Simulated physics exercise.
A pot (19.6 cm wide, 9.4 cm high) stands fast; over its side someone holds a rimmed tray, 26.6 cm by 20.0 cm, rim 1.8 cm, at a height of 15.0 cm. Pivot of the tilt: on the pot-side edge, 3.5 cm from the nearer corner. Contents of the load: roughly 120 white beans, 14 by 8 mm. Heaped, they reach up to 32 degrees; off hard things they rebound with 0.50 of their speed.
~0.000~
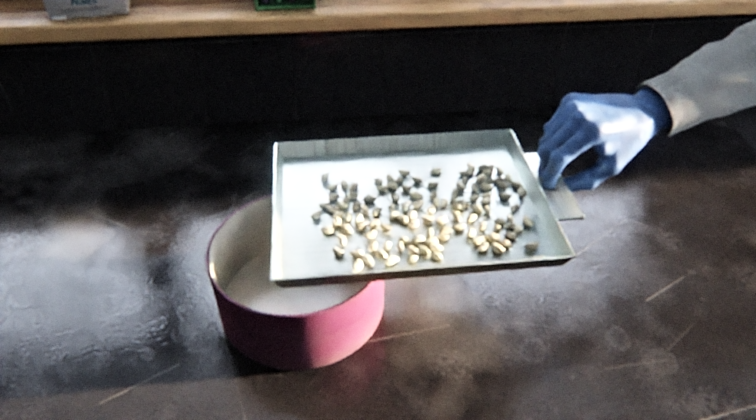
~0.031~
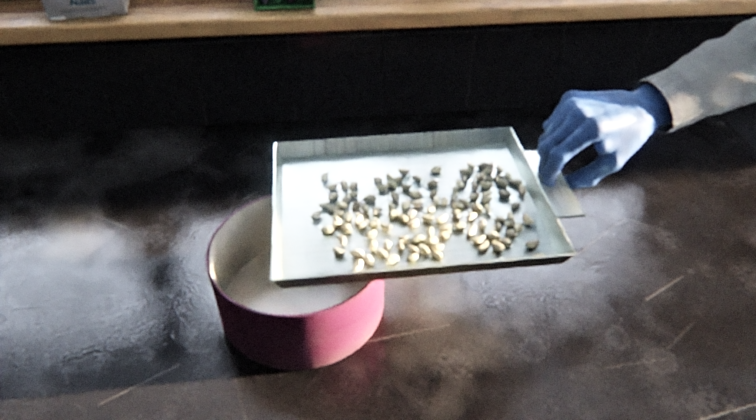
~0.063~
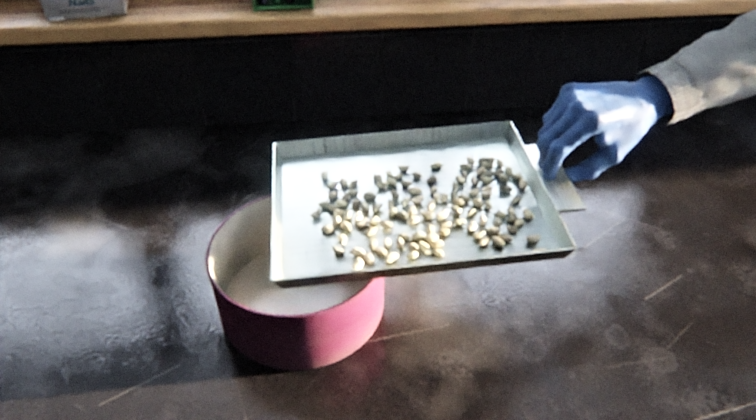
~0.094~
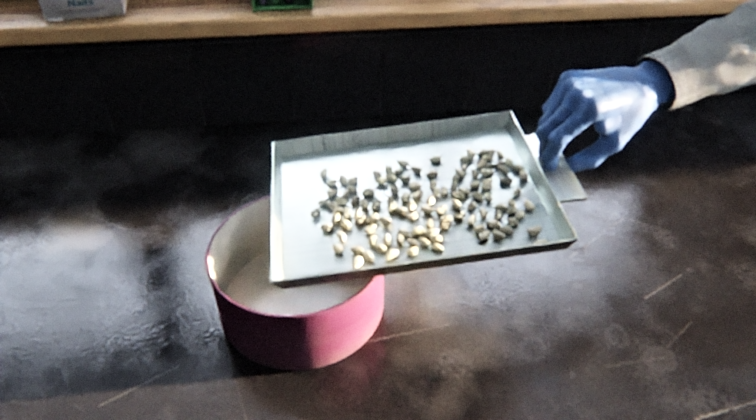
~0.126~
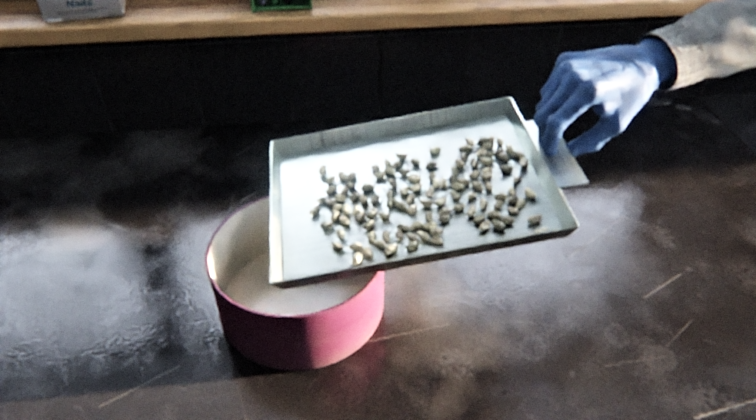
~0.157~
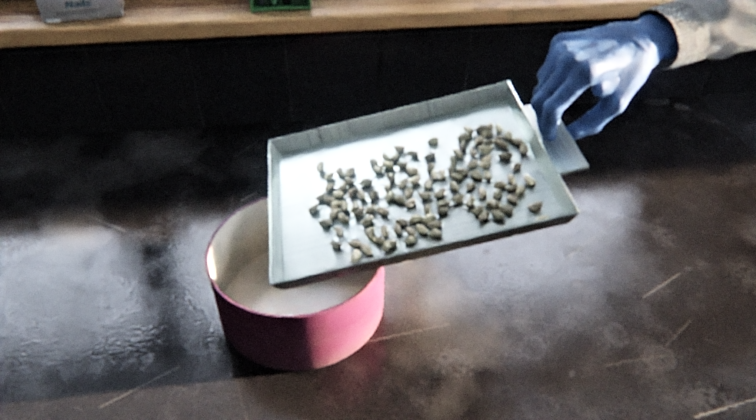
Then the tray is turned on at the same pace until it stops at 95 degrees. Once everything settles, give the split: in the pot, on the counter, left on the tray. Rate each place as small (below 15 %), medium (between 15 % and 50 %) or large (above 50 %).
Pot - medium; counter - large; tray - small.
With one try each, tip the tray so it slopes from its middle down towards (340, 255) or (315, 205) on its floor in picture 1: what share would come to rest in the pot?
The share comes to roughly 0 in a hundred, then roughly 75 in a hundred.
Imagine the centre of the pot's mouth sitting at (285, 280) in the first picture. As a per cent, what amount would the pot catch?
Estimate: ~ 75 %.
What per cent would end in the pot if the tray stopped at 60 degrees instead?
Near 30 %, then.
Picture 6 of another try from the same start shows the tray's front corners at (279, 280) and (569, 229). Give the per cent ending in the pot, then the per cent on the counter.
Final per cent - pot 0, counter 100.
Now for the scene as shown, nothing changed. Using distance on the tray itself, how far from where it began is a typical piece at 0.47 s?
By then it sits near 6 cm from where it began.
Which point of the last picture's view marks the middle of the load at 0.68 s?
Load centre, approx.: (236, 277) px.
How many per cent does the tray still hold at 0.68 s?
About 45 per cent.
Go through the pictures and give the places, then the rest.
In the first picture, tray tilt 0 degrees, front corners at (280, 274) and (566, 252); middle of the pieces at (431, 210); pot at (297, 246).
In the second picture, tray tilt 1 degrees, front corners at (280, 274) and (566, 249); middle of the pieces at (431, 209).
In the third picture, tray tilt 2 degrees, front corners at (280, 274) and (567, 244); middle of the pieces at (431, 206).
In the fourth picture, tray tilt 5 degrees, front corners at (279, 275) and (568, 235), lowest corner left front; middle of the pieces at (431, 200).
In the fifth picture, tray tilt 9 degrees, front corners at (278, 276) and (569, 222), lowest corner left front; middle of the pieces at (430, 193).
In the sixth picture, tray tilt 13 degrees, front corners at (277, 277) and (569, 208), lowest corner left front; middle of the pieces at (428, 185); pot at (296, 247). The tray's pace is about 130 degrees a second.
After 0.47 s, tilt 53 degrees; the tray holds 100 %, the pot 0 %.
After 0.68 s, tilt 80 degrees; the tray holds 45 %, the pot 10 %.
After 1.01 s, tilt 95 degrees; the tray holds 0 %, the pot 25 %.
By 2.3 s all is still; pot 25 %, counter 75 %, tray 0 %.
